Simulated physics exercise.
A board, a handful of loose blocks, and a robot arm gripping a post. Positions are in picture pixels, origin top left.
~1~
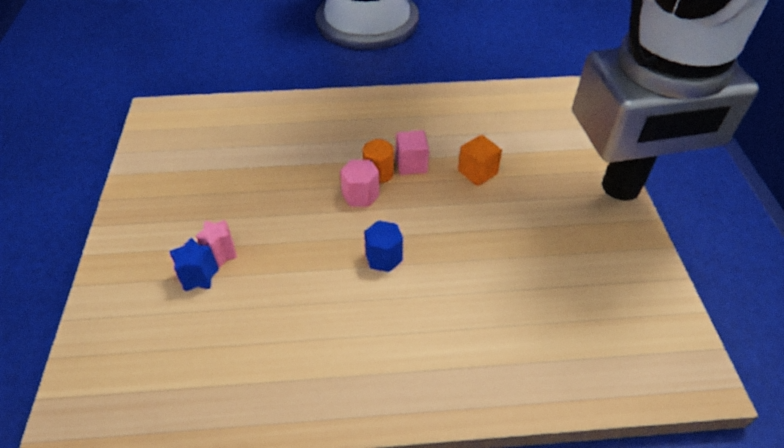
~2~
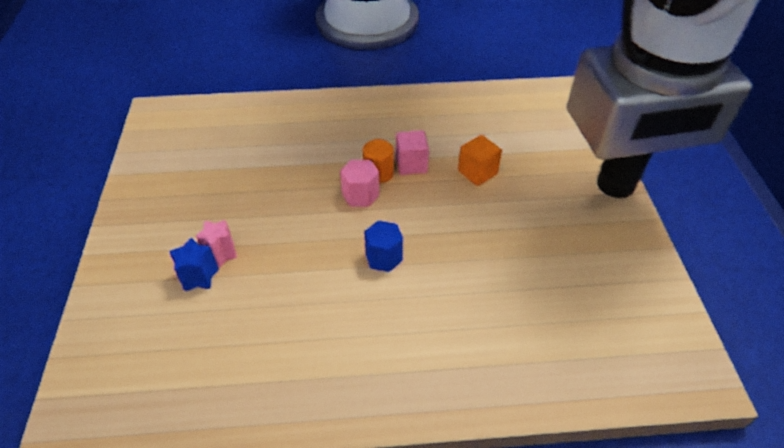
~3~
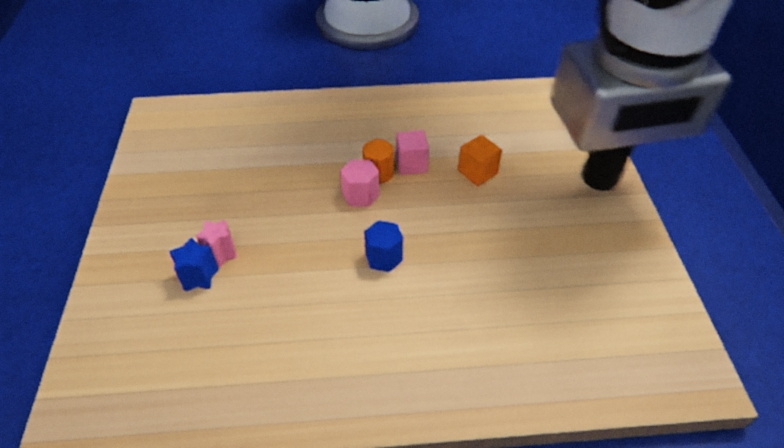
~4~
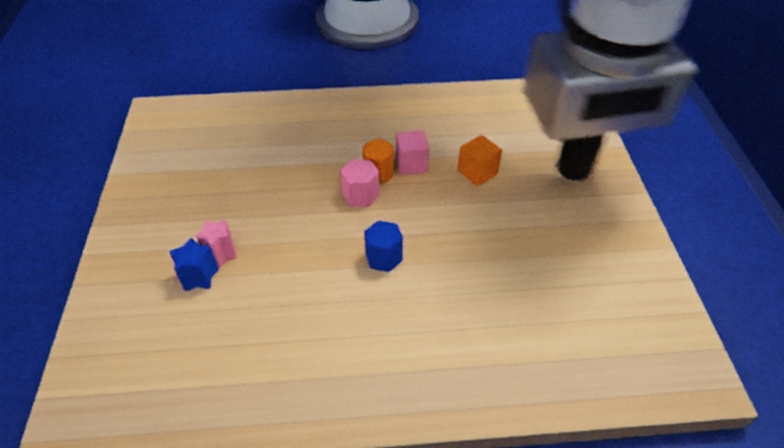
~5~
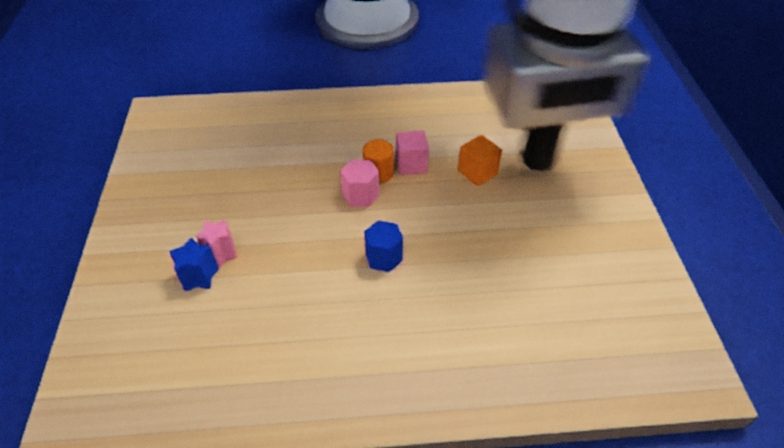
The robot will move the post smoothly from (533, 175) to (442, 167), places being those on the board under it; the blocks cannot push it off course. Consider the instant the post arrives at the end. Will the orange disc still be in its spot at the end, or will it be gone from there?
In the end it has been moved.
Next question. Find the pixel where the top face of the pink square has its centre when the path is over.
Put as a pixel place, it's (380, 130).
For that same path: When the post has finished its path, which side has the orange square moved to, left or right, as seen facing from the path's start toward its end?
Out to the right.
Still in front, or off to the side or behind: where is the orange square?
At that point it is up front.
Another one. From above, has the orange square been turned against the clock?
I believe not.
Halfway along, post at (489, 156); orange square at (451, 145).
At the end, post at (443, 152); pink hexagonal block still; orange disc at (363, 148); pink square at (380, 130), turned 45° anticlockwise; orange square at (413, 133), turned 55° clockwise.
